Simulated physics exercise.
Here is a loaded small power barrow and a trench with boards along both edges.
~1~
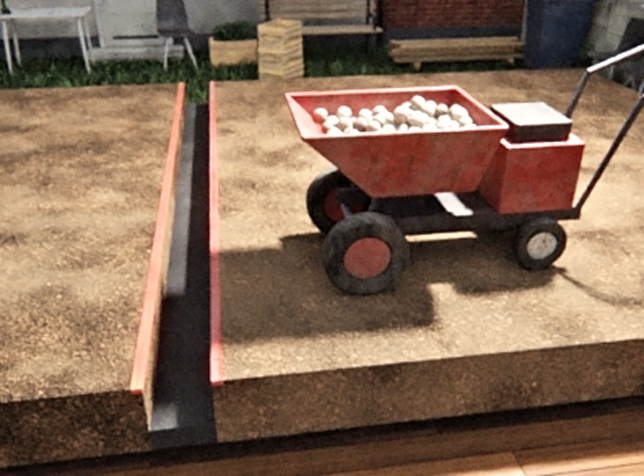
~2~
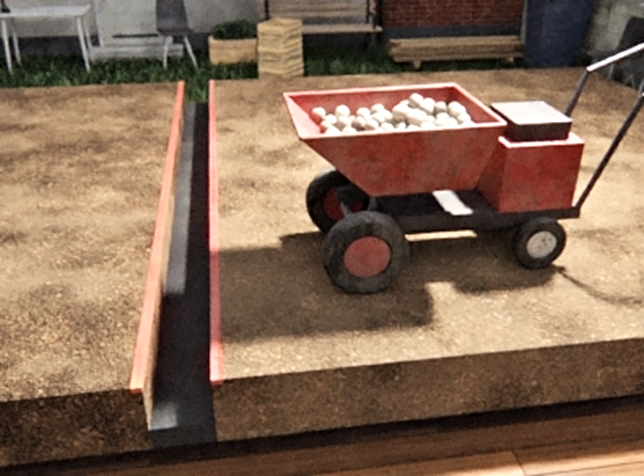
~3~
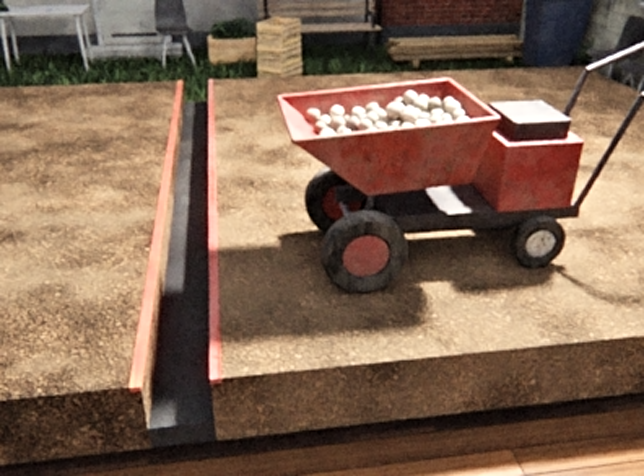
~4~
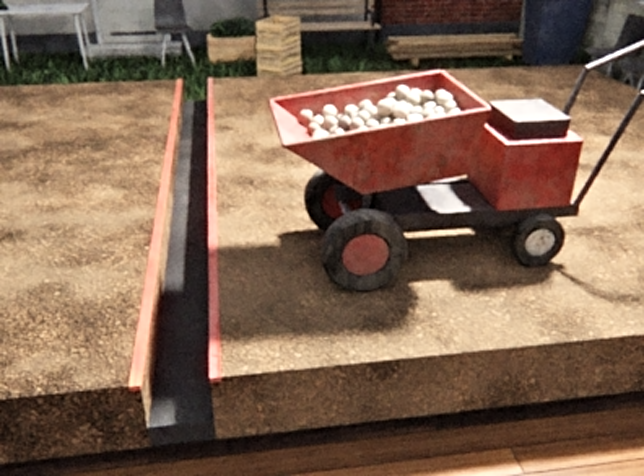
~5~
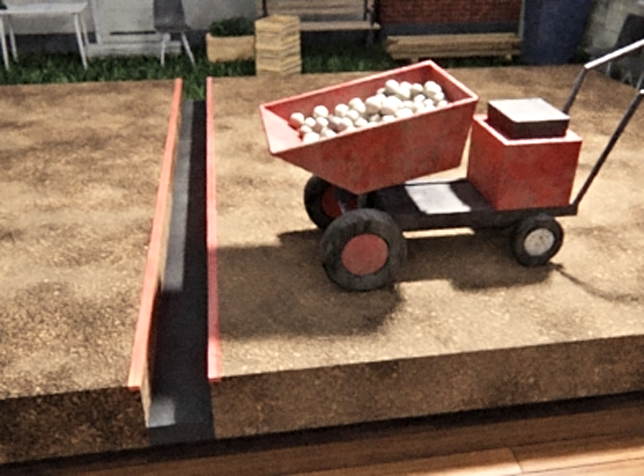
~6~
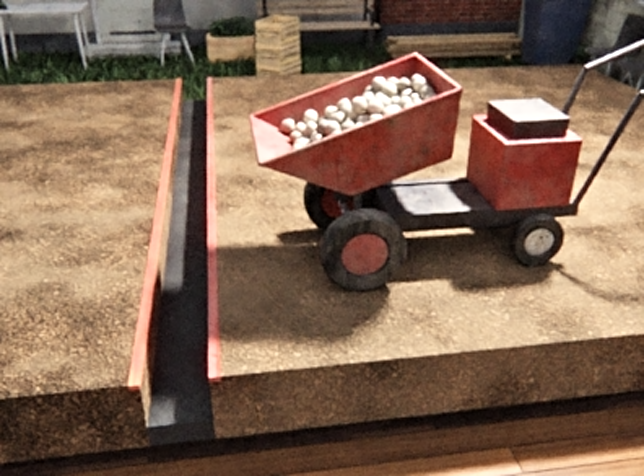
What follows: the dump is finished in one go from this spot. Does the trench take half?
The trench takes more than half.
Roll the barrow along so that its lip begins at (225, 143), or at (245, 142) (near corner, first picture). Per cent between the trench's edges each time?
In turn 0 and 30 in a hundred.
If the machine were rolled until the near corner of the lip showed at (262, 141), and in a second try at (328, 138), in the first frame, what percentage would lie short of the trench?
First some 0, then 20 per cent.
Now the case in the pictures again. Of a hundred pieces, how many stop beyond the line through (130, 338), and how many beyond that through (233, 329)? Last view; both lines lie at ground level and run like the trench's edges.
Roughly 10 per cent, and 100 per cent.
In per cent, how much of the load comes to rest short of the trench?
About 5 per cent.
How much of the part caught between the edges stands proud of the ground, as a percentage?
Close to 10 per cent.
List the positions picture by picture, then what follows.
Lip of the skip near (304, 139), level; top of the load near (410, 123), river pebbles; first edge of the trench near (216, 333); far edge near (143, 340), the trench under half as wide as the skip, and about as deep as wide, in the first frame.
Lip of the skip near (301, 139), level; top of the load near (409, 122), in the second frame.
Lip of the skip near (294, 141), tipped barely; top of the load near (414, 116), in the third frame.
Lip of the skip near (285, 146), tipped a little; top of the load near (416, 121), in the fourth frame.
Lip of the skip near (273, 154), tipped a little; top of the load near (417, 109), in the fifth frame.
Lip of the skip near (261, 165), tipped clearly; top of the load near (404, 104); first edge of the trench near (214, 330); far edge near (141, 336), in the sixth frame.
Shortly afterwards, skip tipped steeply; the whole lot in the skip.
Next, skip tipped steeply; near two thirds in the skip; only a few short of the trench; near a quarter in or heaped over the trench; only a few falling.
Some moments later, skip tipped right over; a little in the skip; a little short of the trench; the bulk in or heaped over the trench; a little beyond it.
In the end, skip tipped right over; only a few in the skip; a little short of the trench; the bulk in or heaped over the trench; a little beyond it.
